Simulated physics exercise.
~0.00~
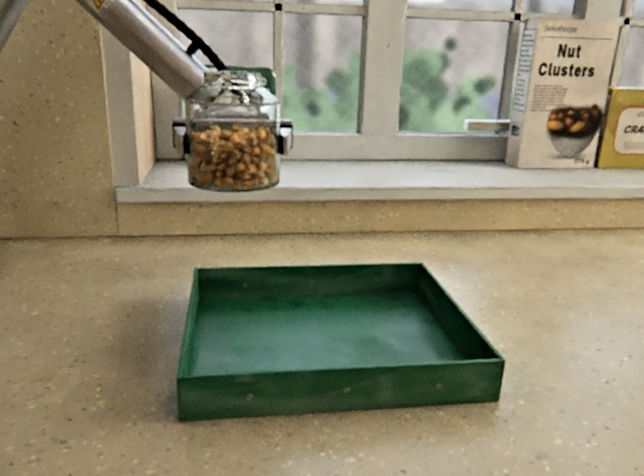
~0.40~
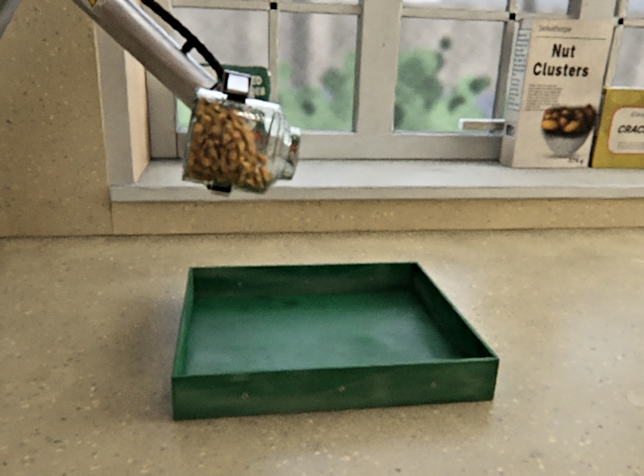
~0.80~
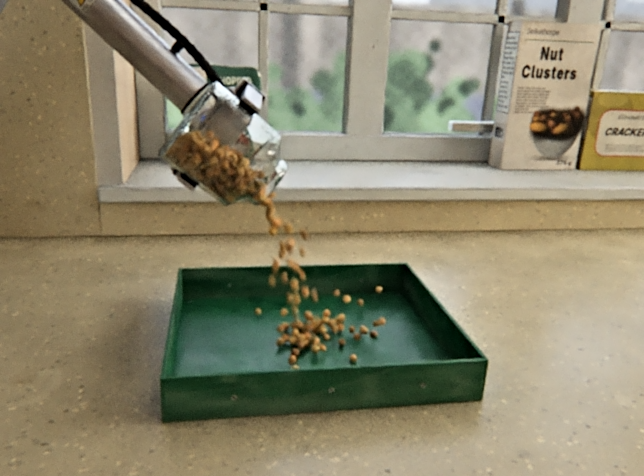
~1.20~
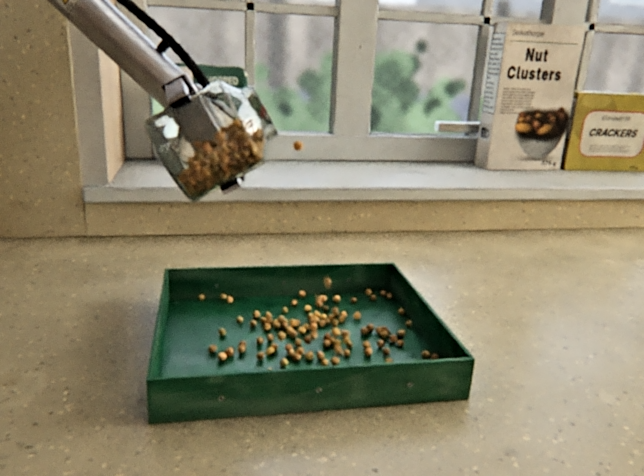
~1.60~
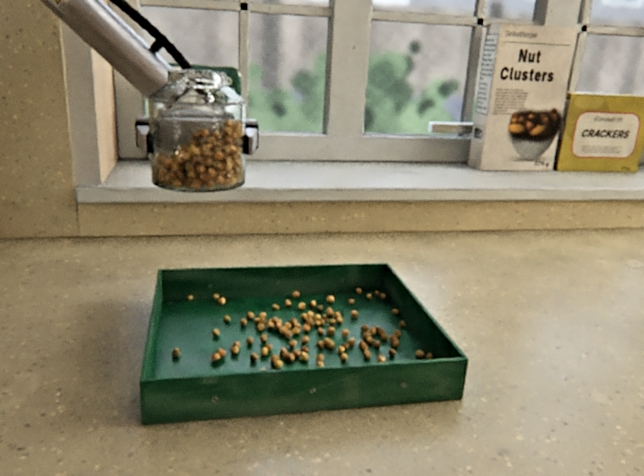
To begin with, a robot arm holds a glass jar filled with dried chickpeas above a shallow green tray on a speckled countertop, with a box of nut clusters on the windowsill behind. The arm tilts the jar over to the right, and the chickpeas slide towards its mouth. As it tips further, they pour out in a stream and scatter across the tray. The arm then turns the jar back up, with a last chickpea in the air beside it. Finally the jar is upright again, still holding many chickpeas, while the rest lie spread over the tray.
